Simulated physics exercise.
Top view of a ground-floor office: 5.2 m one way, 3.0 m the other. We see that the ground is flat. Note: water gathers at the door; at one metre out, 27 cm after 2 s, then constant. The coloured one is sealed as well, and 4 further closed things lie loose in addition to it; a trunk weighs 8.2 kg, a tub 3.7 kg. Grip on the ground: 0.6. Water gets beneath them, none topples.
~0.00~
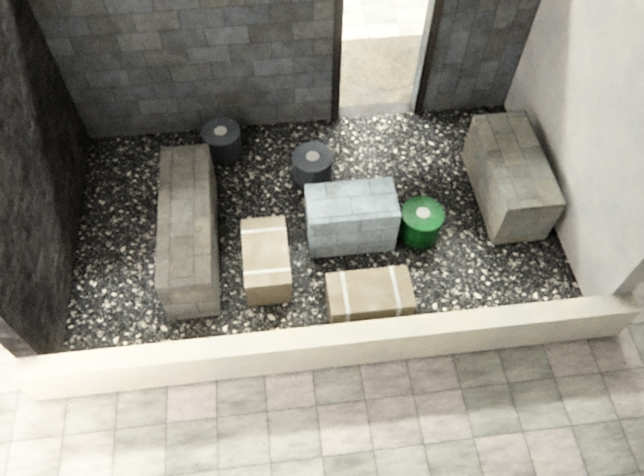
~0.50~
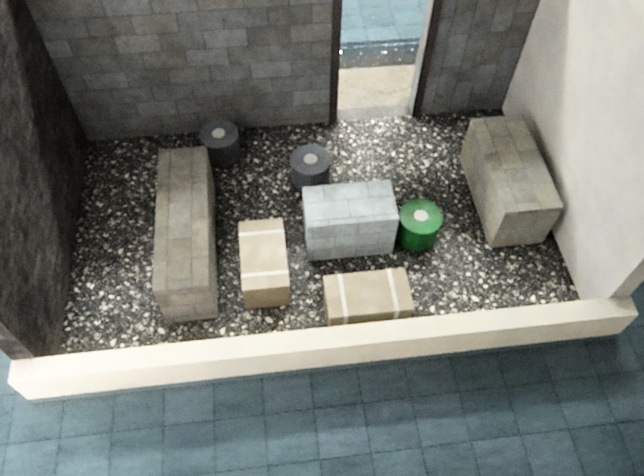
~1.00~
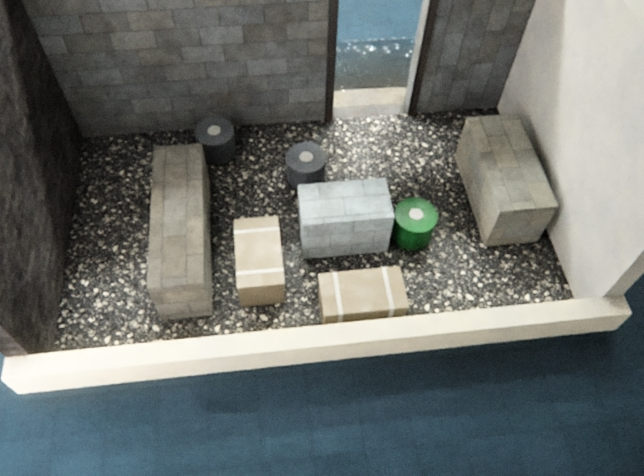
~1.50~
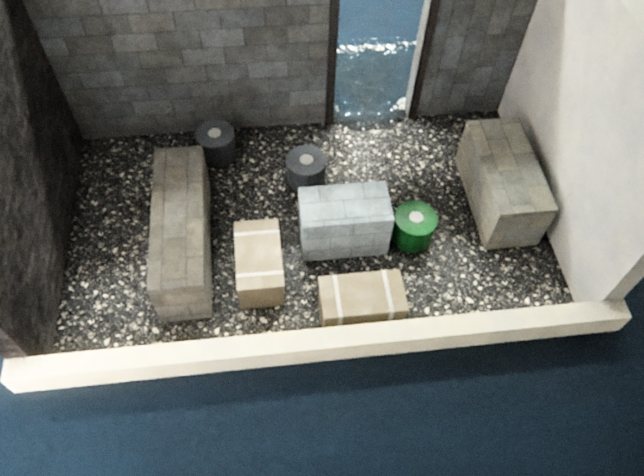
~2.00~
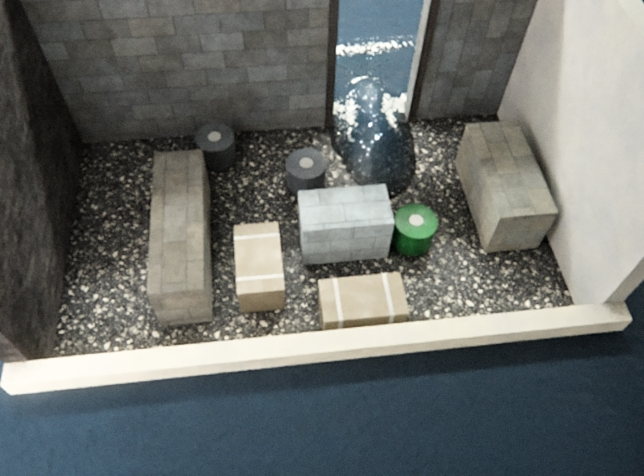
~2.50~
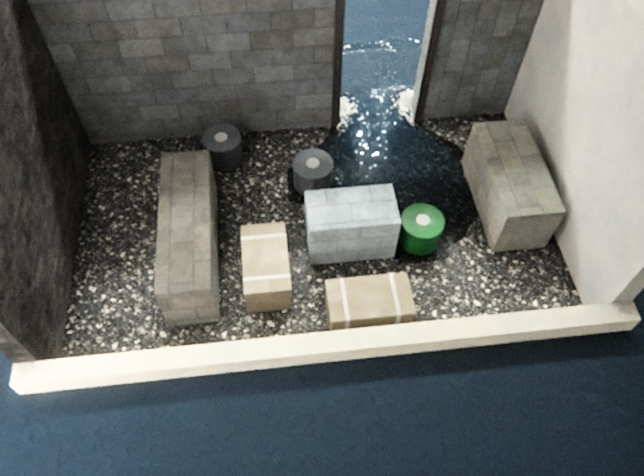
A small walled room with a dark pebbled floor and a narrow door gap in the back wall is seen from high above, the view shifting only slightly. Two dark grey tubs sit behind a pale grey block, with a green tub at its right, two tan boxes nearby and long stone-coloured blocks left and right. Blue water covers the paving outside, then pours through the gap and spreads around the green tub, while every object stays put.
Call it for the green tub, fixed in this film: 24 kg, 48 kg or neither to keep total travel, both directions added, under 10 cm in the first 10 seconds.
48 kg only.
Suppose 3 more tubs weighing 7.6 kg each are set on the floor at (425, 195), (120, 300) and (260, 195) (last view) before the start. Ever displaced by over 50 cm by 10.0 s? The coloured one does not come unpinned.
Above the mark, below the mark, above the mark.
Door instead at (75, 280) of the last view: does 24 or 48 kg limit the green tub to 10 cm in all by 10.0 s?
If so, even the lighter mass works.
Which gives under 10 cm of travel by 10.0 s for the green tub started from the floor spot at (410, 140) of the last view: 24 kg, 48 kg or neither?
So heavier weight required.
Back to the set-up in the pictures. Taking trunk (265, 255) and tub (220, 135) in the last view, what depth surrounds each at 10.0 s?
Around 13 cm and 9 cm.
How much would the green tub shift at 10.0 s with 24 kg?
Around 100 centimetres out of place.
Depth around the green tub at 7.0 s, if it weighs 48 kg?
Depth: Approx. 12 cm.
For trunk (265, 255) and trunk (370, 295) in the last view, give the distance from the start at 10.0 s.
First 10 cm, then 30 cm.
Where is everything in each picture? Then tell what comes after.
The green tub at (423, 213), on the bottom; water covers 0.0 m2; 0 of 5 have shifted, in the first frame.
The green tub at (421, 216), on the bottom; 0.0 m2 under water; 0 of 5 have shifted, in the second frame.
The green tub at (416, 215) rests on the ground; 0.0 m2 under water; 0 of 5 have shifted, in the third frame.
The green tub at (416, 218), on the bottom; 0.1 m2 under water; 0 of 5 have shifted, in the fourth frame.
The green tub at (416, 221), on the bottom; water covers 0.9 m2; 0 of 5 have shifted, in the fifth frame.
The green tub at (423, 220), on the bottom; water covers 2.6 m2; 0 of 5 have shifted, in the sixth frame.
After 3.5 s the green tub would be 28 cm from its start with 24 kg and 0 cm from its start with 48 kg; 10 cm of water round it then.
After 4.5 s the green tub would be 43 cm from its start with 24 kg and 0 cm from its start with 48 kg; 9 cm of water round it then.
After 7.0 s the green tub would be 63 cm from its start with 24 kg and 0 cm from its start with 48 kg; 12 cm of water round it then.
After 10.0 s the green tub would be 91 cm from its start with 24 kg and 0 cm from its start with 48 kg; 14 cm of water round it then.
